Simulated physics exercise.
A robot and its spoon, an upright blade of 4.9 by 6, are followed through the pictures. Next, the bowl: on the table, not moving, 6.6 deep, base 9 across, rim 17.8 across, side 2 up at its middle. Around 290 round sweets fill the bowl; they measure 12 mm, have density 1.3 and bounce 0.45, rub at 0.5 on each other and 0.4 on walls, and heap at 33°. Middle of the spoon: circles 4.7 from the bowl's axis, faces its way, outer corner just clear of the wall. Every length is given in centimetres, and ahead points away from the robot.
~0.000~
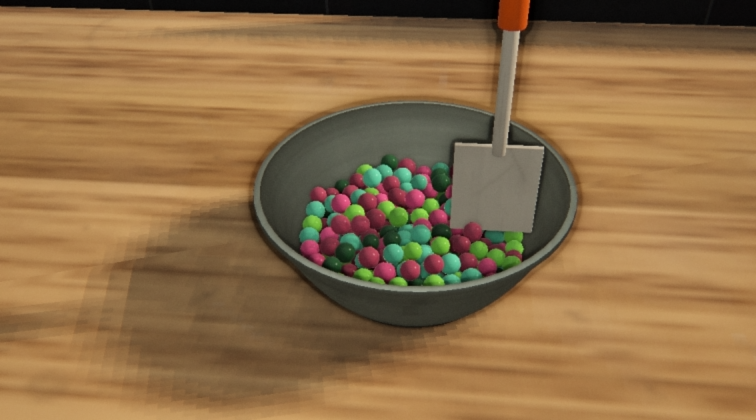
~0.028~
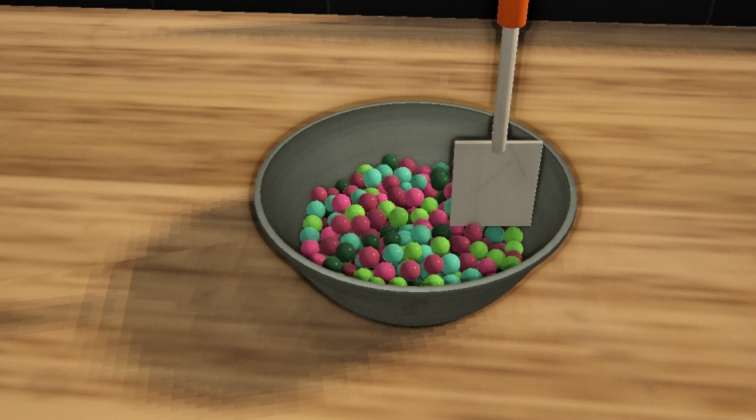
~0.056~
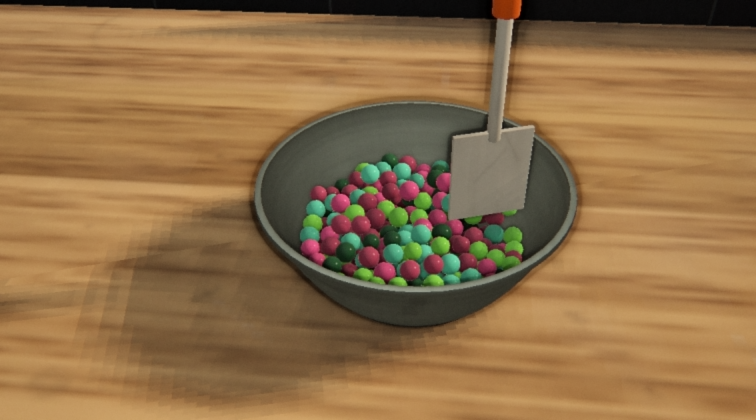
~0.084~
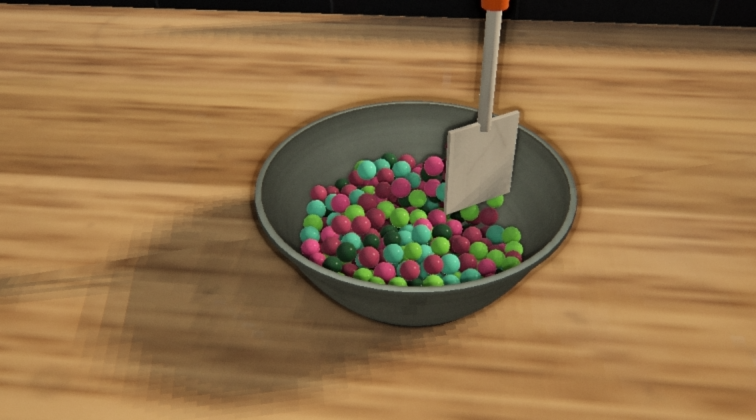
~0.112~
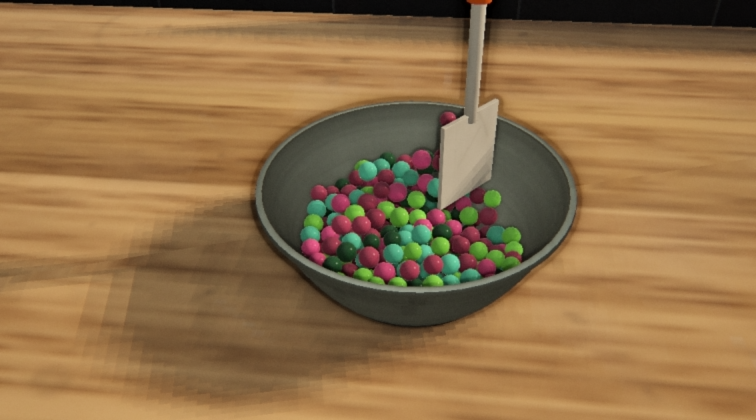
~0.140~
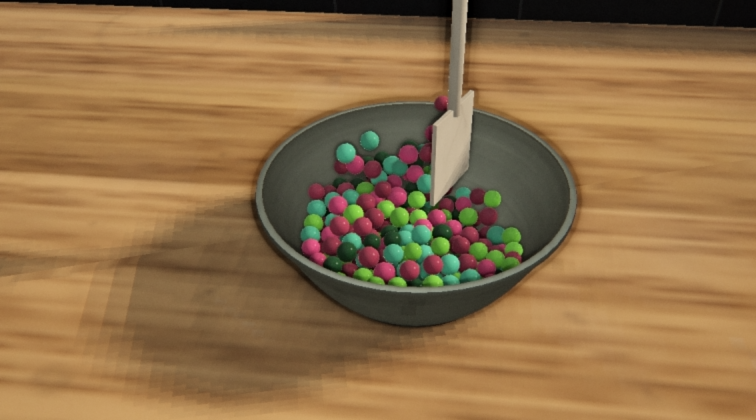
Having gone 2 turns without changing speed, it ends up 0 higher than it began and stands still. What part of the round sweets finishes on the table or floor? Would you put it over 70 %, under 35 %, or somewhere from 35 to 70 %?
I would put it under 35 %.
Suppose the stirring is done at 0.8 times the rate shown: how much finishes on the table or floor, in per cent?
Some 15 per cent.
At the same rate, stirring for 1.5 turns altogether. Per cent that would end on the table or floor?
In that case some 15 per cent.
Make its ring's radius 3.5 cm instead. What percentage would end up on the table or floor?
Around 20 in a hundred.
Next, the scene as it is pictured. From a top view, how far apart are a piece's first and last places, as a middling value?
4 cm.
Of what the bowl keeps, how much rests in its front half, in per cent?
I'd put it near 35 per cent.
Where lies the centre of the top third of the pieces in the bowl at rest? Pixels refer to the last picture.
Somewhere close to (461, 198).
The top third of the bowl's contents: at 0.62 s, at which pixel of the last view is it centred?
(503, 226), roughly.
After 0.62 s, 323° round, highest piece 8 above the table; 263 in the bowl, 18 on the table or floor, 6 in flight or on the tool.
After 1.09 s, 220° round, highest piece 8 above the table; 239 in the bowl, 47 on the table or floor, 1 in flight or on the tool.
After 1.53 s, 0° round, highest piece 6 above the table; 230 in the bowl, 57 on the table or floor.
After 2.23 s, 0° round, highest piece 6 above the table; 230 in the bowl, 57 on the table or floor.
At rest, 230 in the bowl, 57 on the table or floor. That is 20 % on the table or floor.
